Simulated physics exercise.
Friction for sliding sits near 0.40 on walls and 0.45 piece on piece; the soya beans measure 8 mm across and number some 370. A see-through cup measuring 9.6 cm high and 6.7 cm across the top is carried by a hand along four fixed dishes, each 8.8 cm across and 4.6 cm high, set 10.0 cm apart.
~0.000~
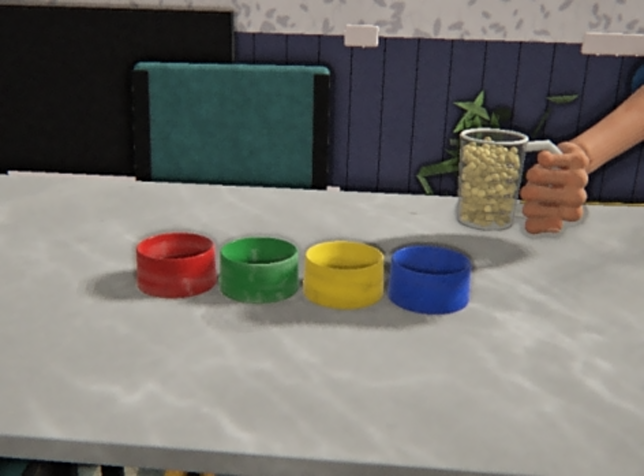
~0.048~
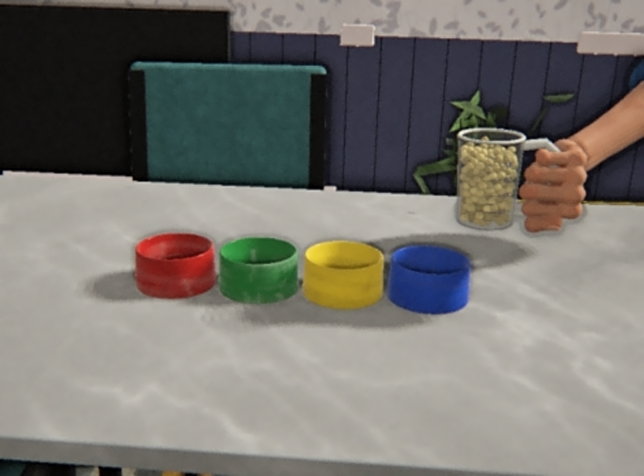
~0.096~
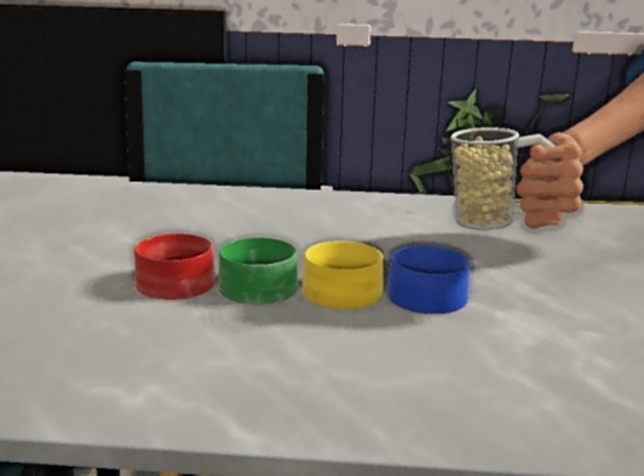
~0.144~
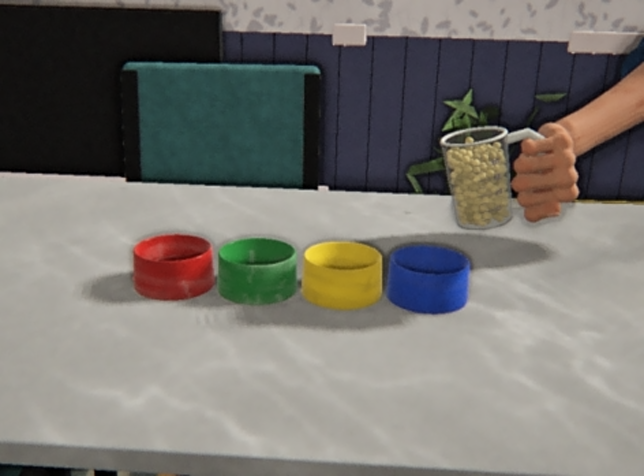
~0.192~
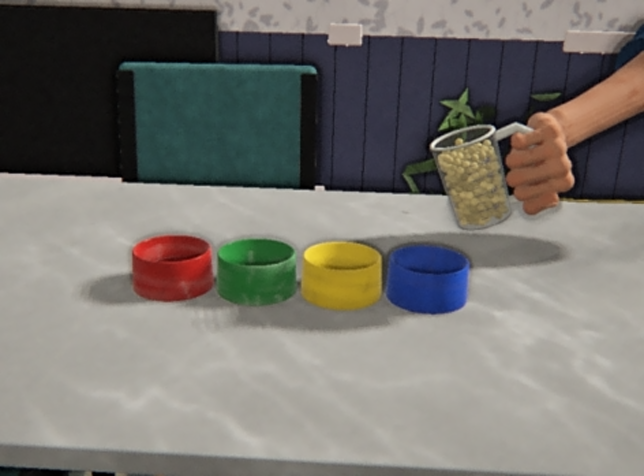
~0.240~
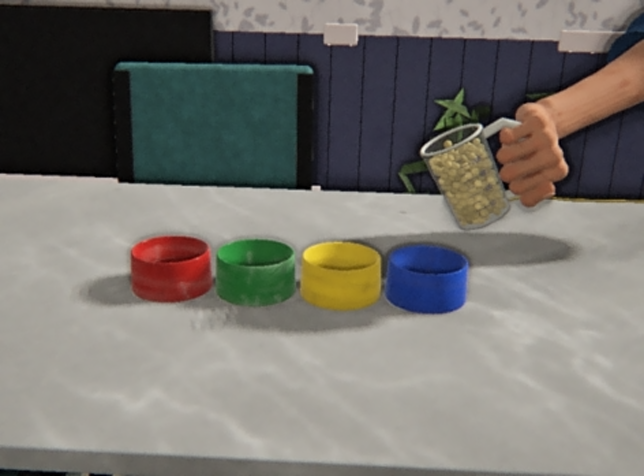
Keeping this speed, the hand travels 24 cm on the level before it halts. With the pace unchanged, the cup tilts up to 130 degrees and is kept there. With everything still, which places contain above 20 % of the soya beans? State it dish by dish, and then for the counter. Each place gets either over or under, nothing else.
My prediction: Red: It should take in a fifth at the most. Blue: It should take in a fifth at the most. Green: It should take in a fifth at the most. Yellow: It should take in more than a fifth. Counter: It should take in a fifth at the most.
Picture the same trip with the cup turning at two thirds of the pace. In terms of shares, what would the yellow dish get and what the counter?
In that case you'd see yellow at 50 and the counter at 30.
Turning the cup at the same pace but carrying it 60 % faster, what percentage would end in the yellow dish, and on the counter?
Shares: Yellow 20, counter 20.
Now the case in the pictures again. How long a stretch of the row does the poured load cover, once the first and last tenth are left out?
It covers some 6 centimetres of the row.
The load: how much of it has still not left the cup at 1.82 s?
Some 0 per cent.
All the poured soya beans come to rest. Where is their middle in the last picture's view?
Near (335, 273).
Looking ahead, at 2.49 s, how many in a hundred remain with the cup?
Somewhere near 0 per cent.
Then, at 1.19 s, tilt 130 degrees; cup holds 0 %, yellow 95 %.
After 1.82 s, tilt 130 degrees; cup holds 0 %, yellow 90 %.
Then, at 2.49 s, tilt 130 degrees; cup holds 0 %, yellow 90 %.
At rest (2.8 s), red 0 %, blue 0 %, green 0 %, yellow 95 %, counter 5 %.
